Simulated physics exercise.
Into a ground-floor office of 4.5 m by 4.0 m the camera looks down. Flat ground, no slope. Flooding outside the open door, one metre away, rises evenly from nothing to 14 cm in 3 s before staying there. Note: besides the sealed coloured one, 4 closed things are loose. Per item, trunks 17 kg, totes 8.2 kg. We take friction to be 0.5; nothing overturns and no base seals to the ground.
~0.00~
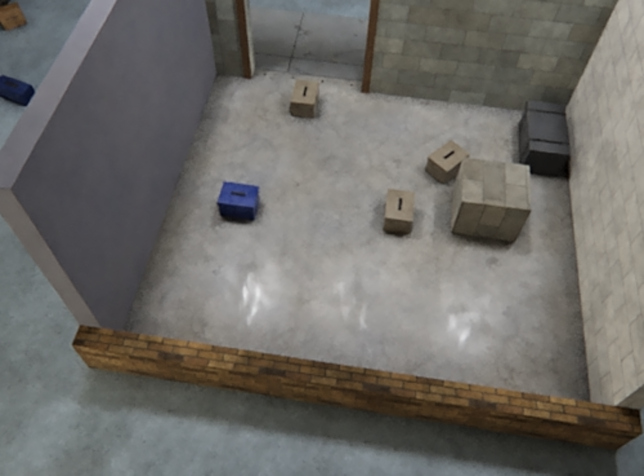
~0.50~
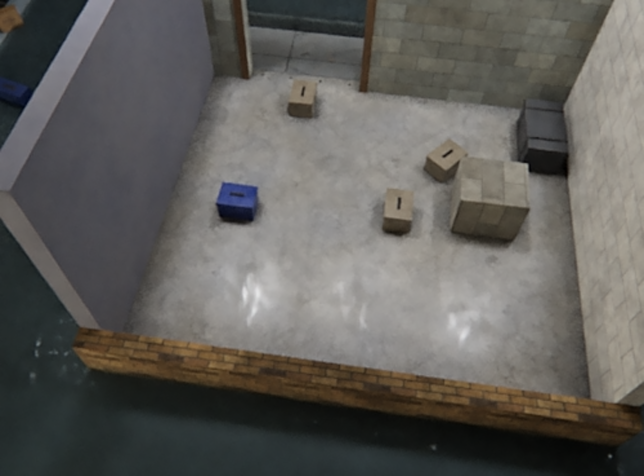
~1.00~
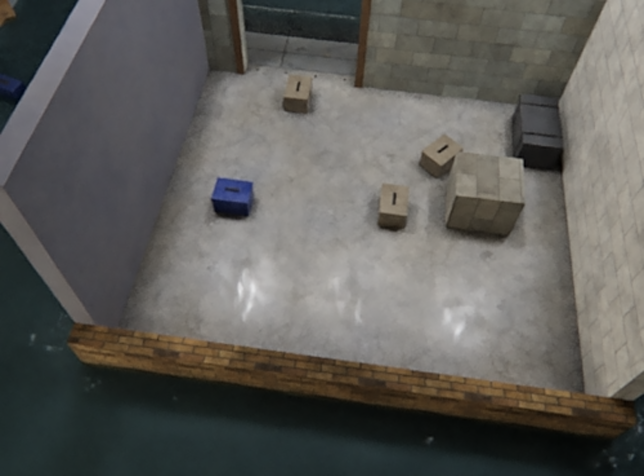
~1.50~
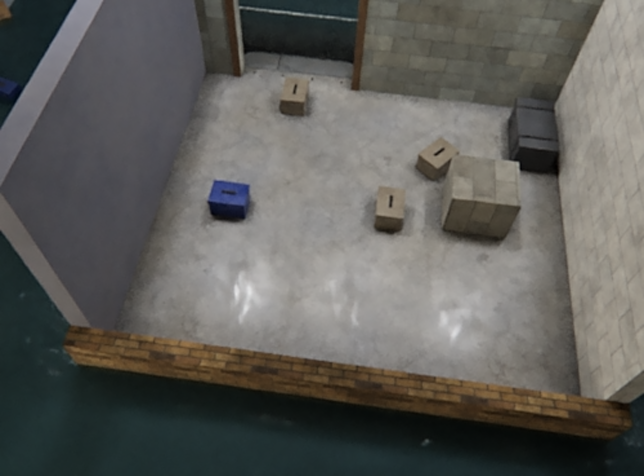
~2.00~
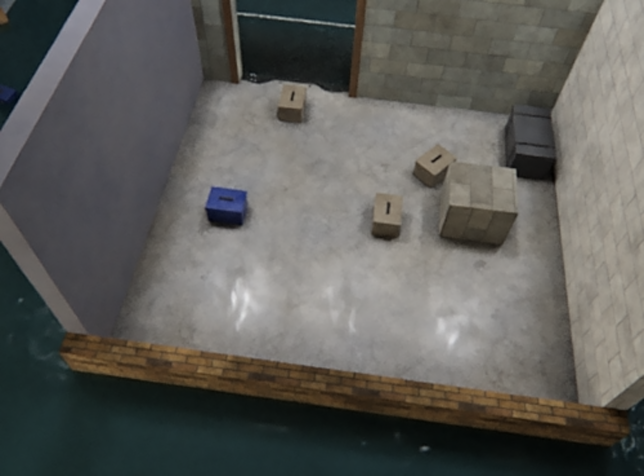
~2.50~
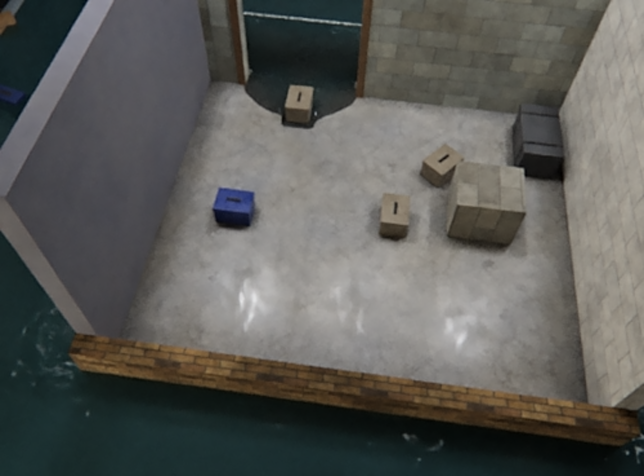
A large pale tan block of boxes stands at the right of a grey-floored room, seen from above through a slightly drifting camera. Beside it are small brown boxes and a dark grey crate, with another brown box near the open doorway and a blue one at left. Dark water spreads outside, then creeps through the doorway around the nearest box, while everything indoors stays put.
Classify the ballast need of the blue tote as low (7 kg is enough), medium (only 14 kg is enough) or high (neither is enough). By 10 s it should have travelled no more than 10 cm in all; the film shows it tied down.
Medium.
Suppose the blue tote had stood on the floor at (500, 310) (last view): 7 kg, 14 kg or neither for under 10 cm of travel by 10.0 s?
Well, any option works.
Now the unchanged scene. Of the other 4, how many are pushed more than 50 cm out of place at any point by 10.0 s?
I count 1 of them.
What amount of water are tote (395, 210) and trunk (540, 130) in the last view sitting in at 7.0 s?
Some 4 cm at the first, some 0 cm at the second.
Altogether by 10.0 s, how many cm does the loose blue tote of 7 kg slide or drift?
All together it comes to about 80 cm.
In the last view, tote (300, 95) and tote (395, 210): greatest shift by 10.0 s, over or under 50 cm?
Beyond, below.
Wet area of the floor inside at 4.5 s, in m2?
My estimate is roughly 5.5 m2.
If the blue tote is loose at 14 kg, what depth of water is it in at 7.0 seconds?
Something like 5 centimetres.
After 3.5 s the blue tote would be 0 cm from its start with 7 kg and 0 cm from its start with 14 kg; 0 cm of water round it then.
After 4.5 s the blue tote would be 0 cm from its start with 7 kg and 0 cm from its start with 14 kg; 3 cm of water round it then.
After 7.0 s the blue tote would be 12 cm from its start with 7 kg and 0 cm from its start with 14 kg; 5 cm of water round it then.
After 10.0 s the blue tote would be 86 cm from its start with 7 kg and 0 cm from its start with 14 kg; 7 cm of water round it then.
